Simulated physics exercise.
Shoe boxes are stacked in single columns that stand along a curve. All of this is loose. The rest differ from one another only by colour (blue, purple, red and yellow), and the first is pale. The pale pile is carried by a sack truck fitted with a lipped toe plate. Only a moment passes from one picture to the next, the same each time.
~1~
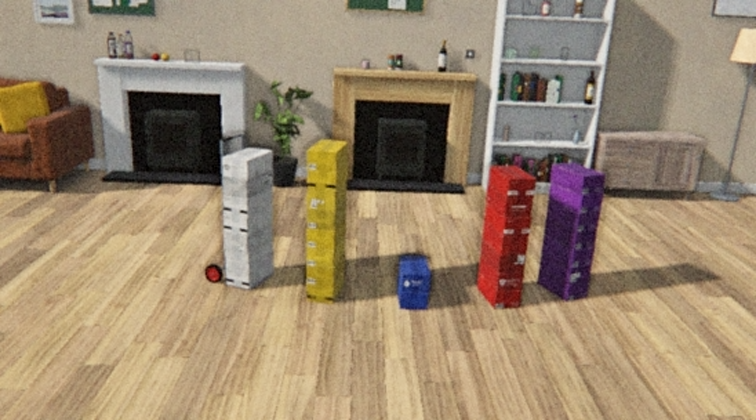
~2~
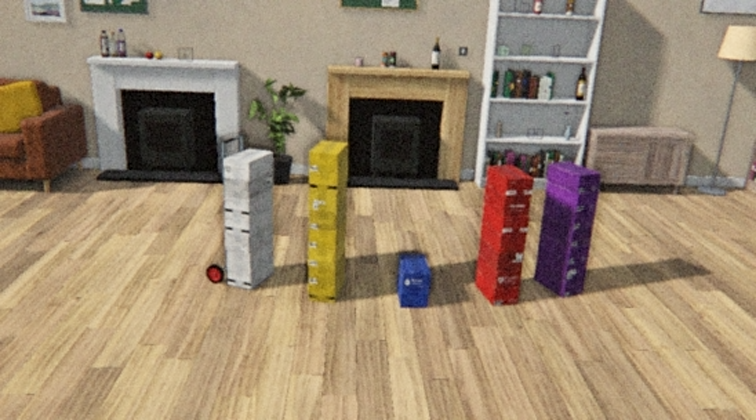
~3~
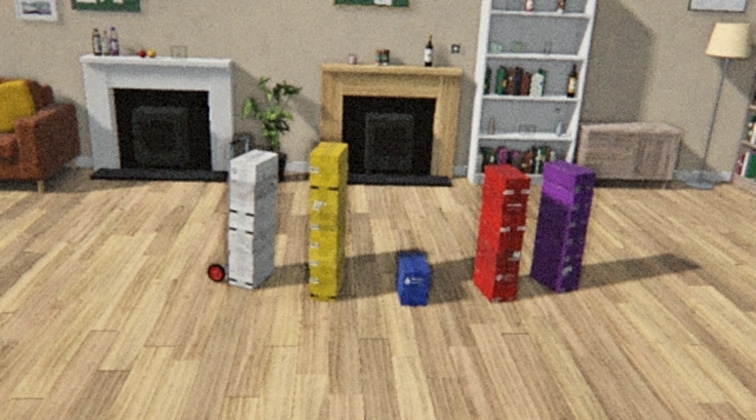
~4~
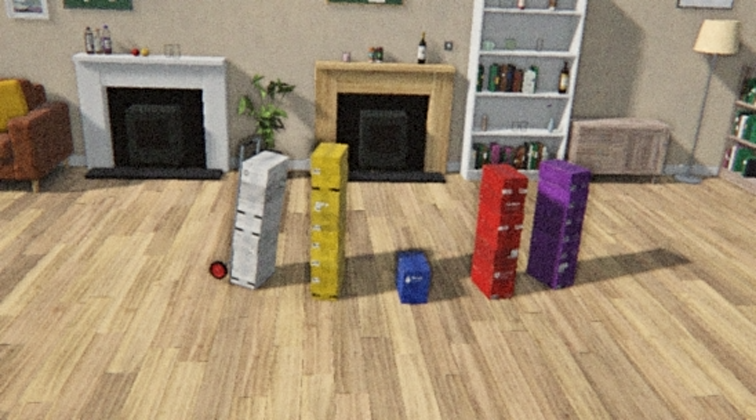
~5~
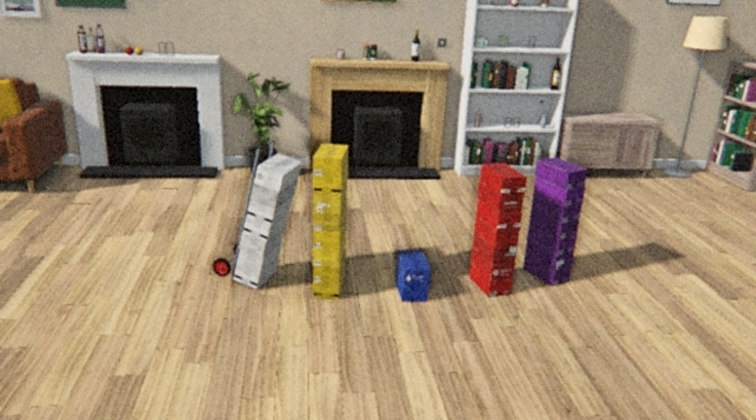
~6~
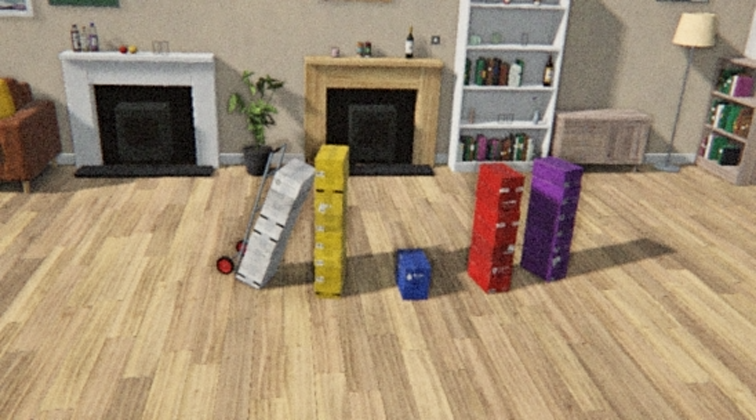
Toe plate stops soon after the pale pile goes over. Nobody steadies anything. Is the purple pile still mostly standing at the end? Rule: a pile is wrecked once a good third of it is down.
Yes, it stays up.
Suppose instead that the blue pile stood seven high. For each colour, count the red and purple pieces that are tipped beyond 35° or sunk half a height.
Tally: Red = 7; purple = 7.
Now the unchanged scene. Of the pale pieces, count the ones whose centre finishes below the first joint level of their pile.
The number is 4.
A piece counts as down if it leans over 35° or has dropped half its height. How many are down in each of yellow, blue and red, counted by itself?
In the end the numbers are yellow 8, blue 0 and red 0.
Soon, 1 of the pale pile down; none of the 7 purple boxes down (0 of 24 in all colours); top purple box unmoved; top yellow box tipped barely.
A while on, 7 of the pale pile down; none of the 7 purple boxes down (0 of 24 in all colours); top purple box unmoved; top yellow box tipped clearly, a little lower.
Towards the end, 7 of the pale pile down; none of the 7 purple boxes down (8 of 24 in all colours); top purple box unmoved; top yellow box tipped steeply, some three heights lower.
Then, 7 of the pale pile down; none of the 7 purple boxes down (8 of 24 in all colours); top purple box unmoved; top yellow box upside down.
Finally, 7 of the pale pile down; none of the 7 purple boxes down (8 of 24 in all colours); top purple box unmoved; top yellow box upside down. Seen by the last camera, middles, top purple box near (557, 172), top yellow box near (572, 325).
